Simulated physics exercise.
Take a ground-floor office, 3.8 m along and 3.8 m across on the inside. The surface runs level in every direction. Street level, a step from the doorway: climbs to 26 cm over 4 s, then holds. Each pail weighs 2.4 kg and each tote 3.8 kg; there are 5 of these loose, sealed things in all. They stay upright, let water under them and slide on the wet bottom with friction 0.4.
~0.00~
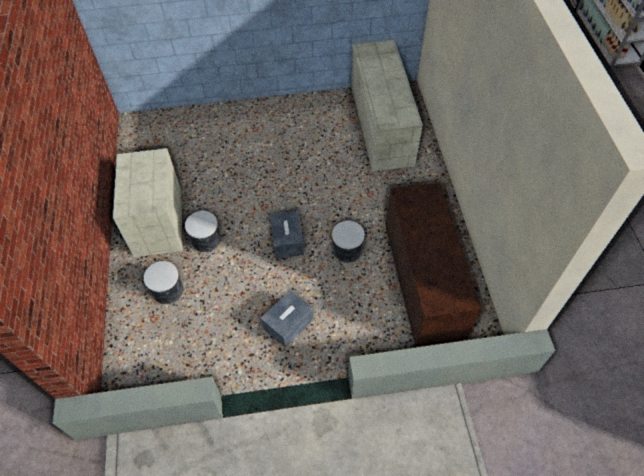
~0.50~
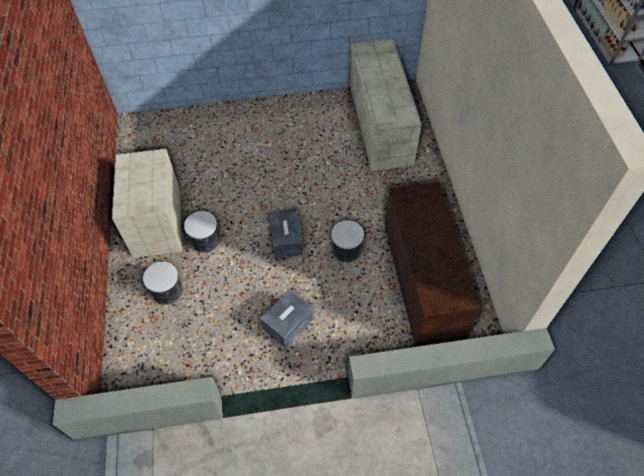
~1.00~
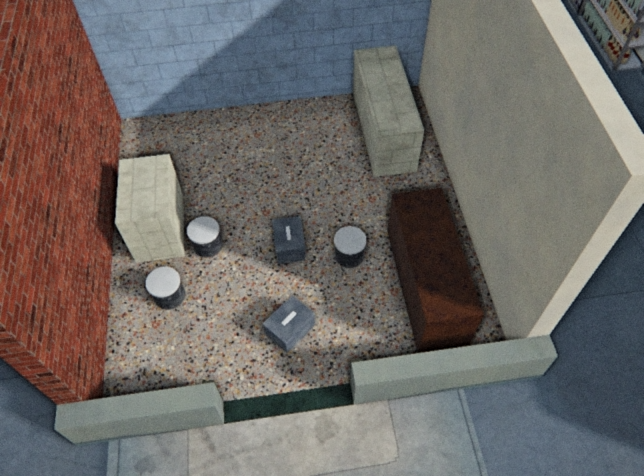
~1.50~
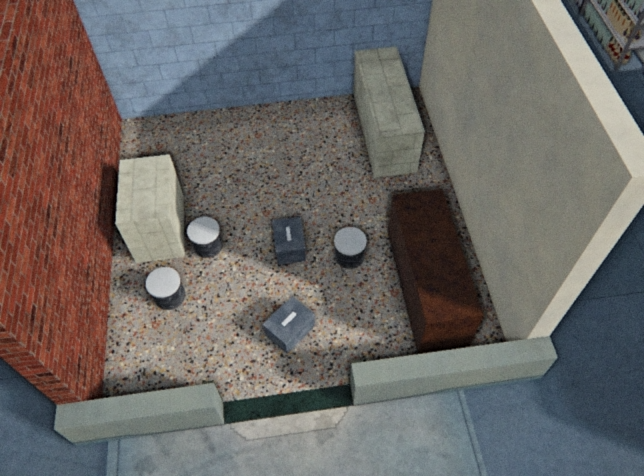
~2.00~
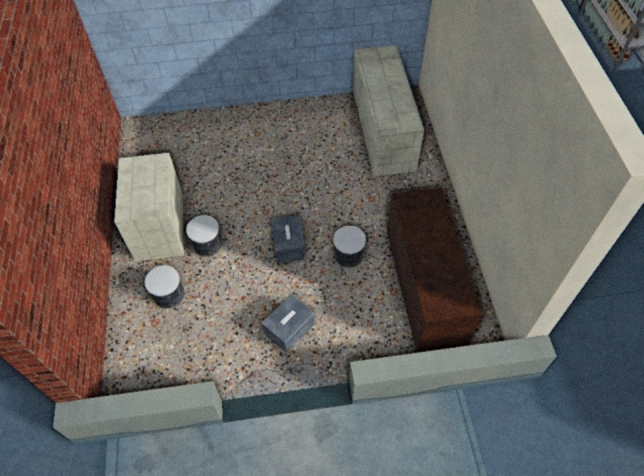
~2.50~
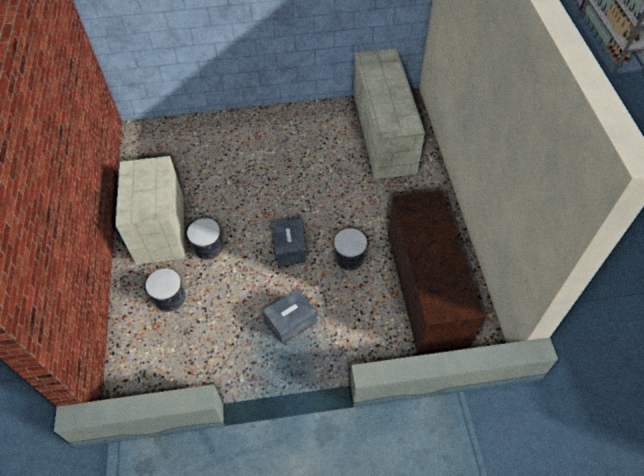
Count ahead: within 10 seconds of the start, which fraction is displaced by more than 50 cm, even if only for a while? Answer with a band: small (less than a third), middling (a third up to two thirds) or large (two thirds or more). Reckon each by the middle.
Large.
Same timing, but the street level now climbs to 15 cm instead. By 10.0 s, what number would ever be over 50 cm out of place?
Under that setup the answer is 5.
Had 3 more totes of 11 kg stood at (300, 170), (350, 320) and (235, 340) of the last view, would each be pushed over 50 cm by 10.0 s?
Taking them in order, the first is beyond that distance, the second is within that distance and the third is beyond that distance.
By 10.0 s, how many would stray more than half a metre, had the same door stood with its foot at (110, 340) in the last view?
So the tally would be 5.
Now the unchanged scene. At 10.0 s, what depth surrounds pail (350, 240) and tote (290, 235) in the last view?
Close to 8 and 18 centimetres.
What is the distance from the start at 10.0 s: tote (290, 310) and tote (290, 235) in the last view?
They've ended up 250 cm and 120 cm away, in that order.
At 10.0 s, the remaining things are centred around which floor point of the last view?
Around (264, 215).
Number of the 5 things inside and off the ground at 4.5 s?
Count at that moment: 2.
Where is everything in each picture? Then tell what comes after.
A tote at (287, 313) rests on the ground; a pail at (201, 224), on the bottom; water covers 0.0 m2; 0 of 5 have shifted, in the first picture.
A tote at (287, 313), on the bottom; a pail at (200, 224), on the bottom; water covers 0.0 m2; 0 of 5 have shifted, in the second picture.
A tote at (289, 319) rests on the ground; a pail at (203, 229) rests on the ground; water covers 0.0 m2; 0 of 5 have shifted, in the third picture.
A tote at (289, 319), on the bottom; a pail at (203, 230) rests on the ground; 0.0 m2 under water; 0 of 5 have shifted, in the fourth picture.
A tote at (288, 318) rests on the ground; a pail at (202, 228) rests on the ground; 0.1 m2 under water; 0 of 5 have shifted, in the fifth picture.
A tote at (289, 311) rests on the ground, 11 cm from its start; a pail at (203, 231), on the bottom; 0.6 m2 under water; 1 of 5 have shifted, in the sixth picture.
After 3.5 s 1 of 5 are over 50 cm from their spots; 0 afloat.
After 4.5 s 4 of 5 are over 50 cm from their spots; 2 afloat.
After 7.0 s 5 of 5 are over 50 cm from their spots; 4 afloat.
After 10.0 s 4 of 5 are over 50 cm from their spots, and 5 have been at some point; 5 afloat.
